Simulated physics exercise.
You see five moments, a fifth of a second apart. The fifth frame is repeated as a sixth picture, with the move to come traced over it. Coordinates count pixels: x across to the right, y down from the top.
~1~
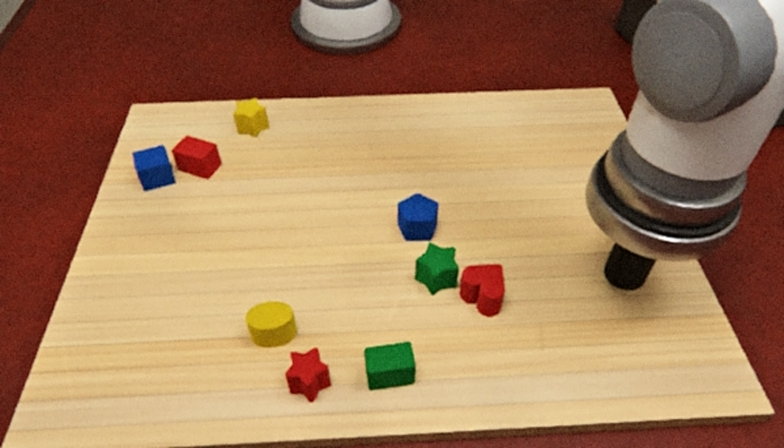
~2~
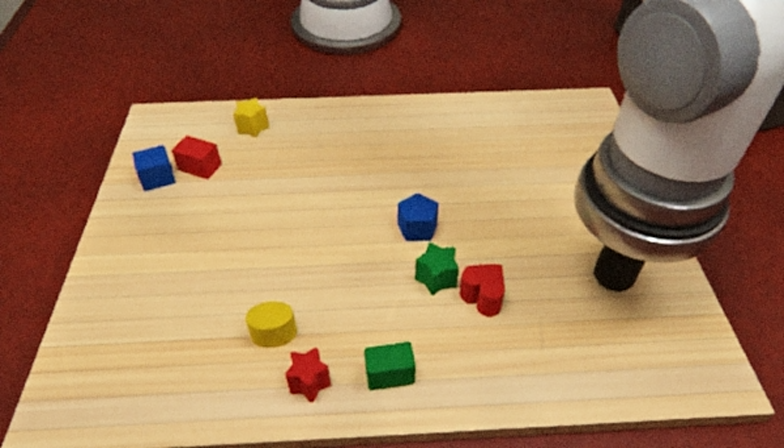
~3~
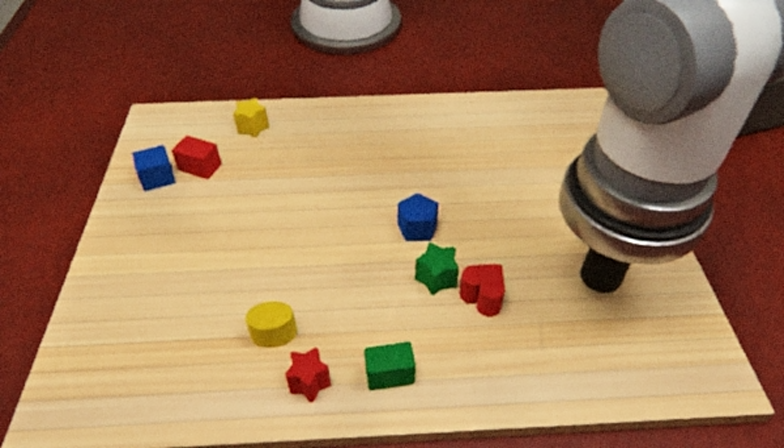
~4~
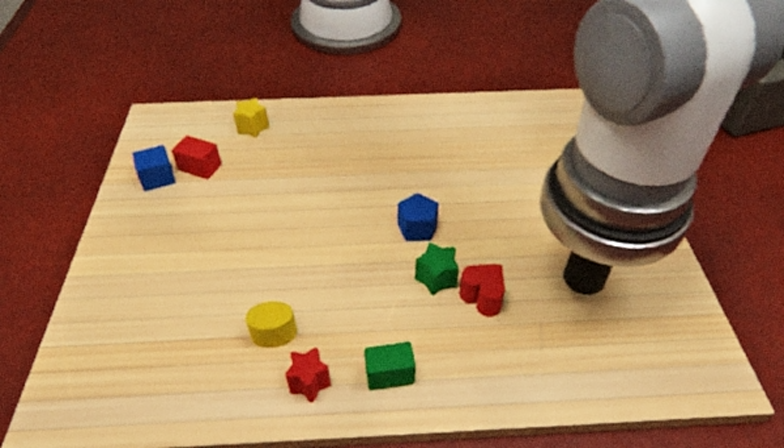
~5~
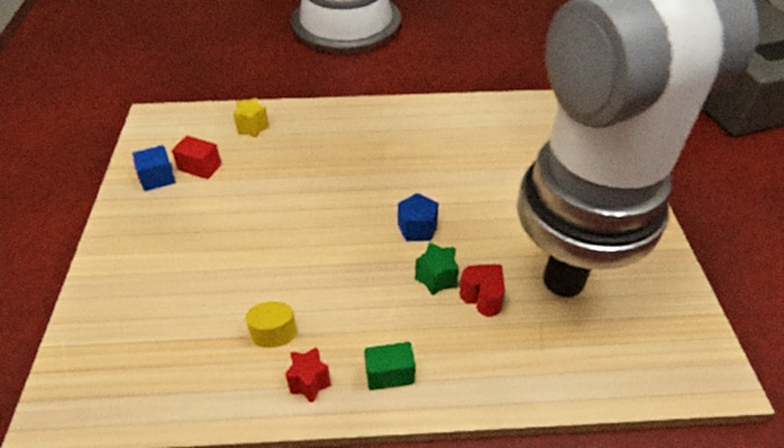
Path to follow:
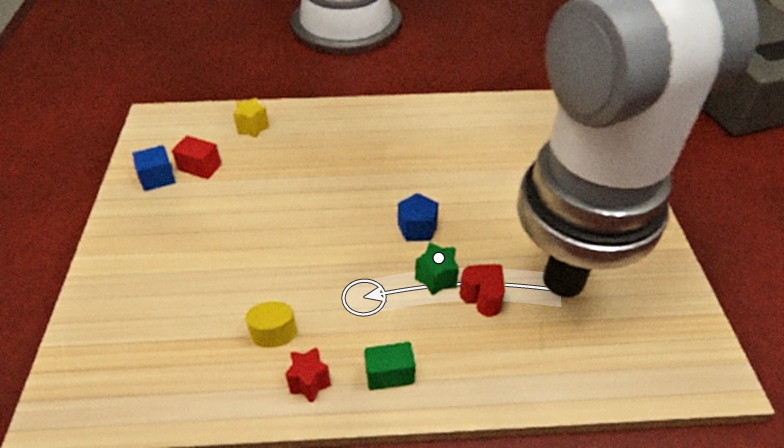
Robot arm with a dark rod sliding slowly left across a wooden board toward a red heart-shaped block, colored blocks staying still.
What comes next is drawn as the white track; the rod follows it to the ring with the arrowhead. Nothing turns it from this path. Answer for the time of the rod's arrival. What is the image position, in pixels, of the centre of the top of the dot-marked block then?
At roughly (360, 247).
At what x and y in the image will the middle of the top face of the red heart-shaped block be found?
At (440, 299).
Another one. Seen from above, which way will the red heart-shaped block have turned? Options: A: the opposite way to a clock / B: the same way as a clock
Choice A: The opposite way to a clock.
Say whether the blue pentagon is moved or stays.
At the moment the path ends, the blue pentagon still stands where it did.
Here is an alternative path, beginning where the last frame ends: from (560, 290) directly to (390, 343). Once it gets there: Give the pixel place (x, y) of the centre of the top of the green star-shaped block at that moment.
It comes to (417, 247).
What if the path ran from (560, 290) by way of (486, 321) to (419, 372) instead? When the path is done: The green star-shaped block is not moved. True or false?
False.
The drawn path runs from (560, 290) via (461, 284), ending at (364, 297); the dot is on the green star-shaped block.
On the path given first. One third of the way, rod at (494, 275); red heart-shaped block at (468, 284), turned 45° anticlockwise.
Two thirds of the way, rod at (428, 278); green star-shaped block at (396, 254), turned 30° clockwise; red heart-shaped block at (440, 299), turned 95° anticlockwise.
At the end, rod at (363, 288); blue pentagon not moved; green star-shaped block at (360, 248), turned 85° clockwise; red heart-shaped block at (440, 299), turned 95° anticlockwise.
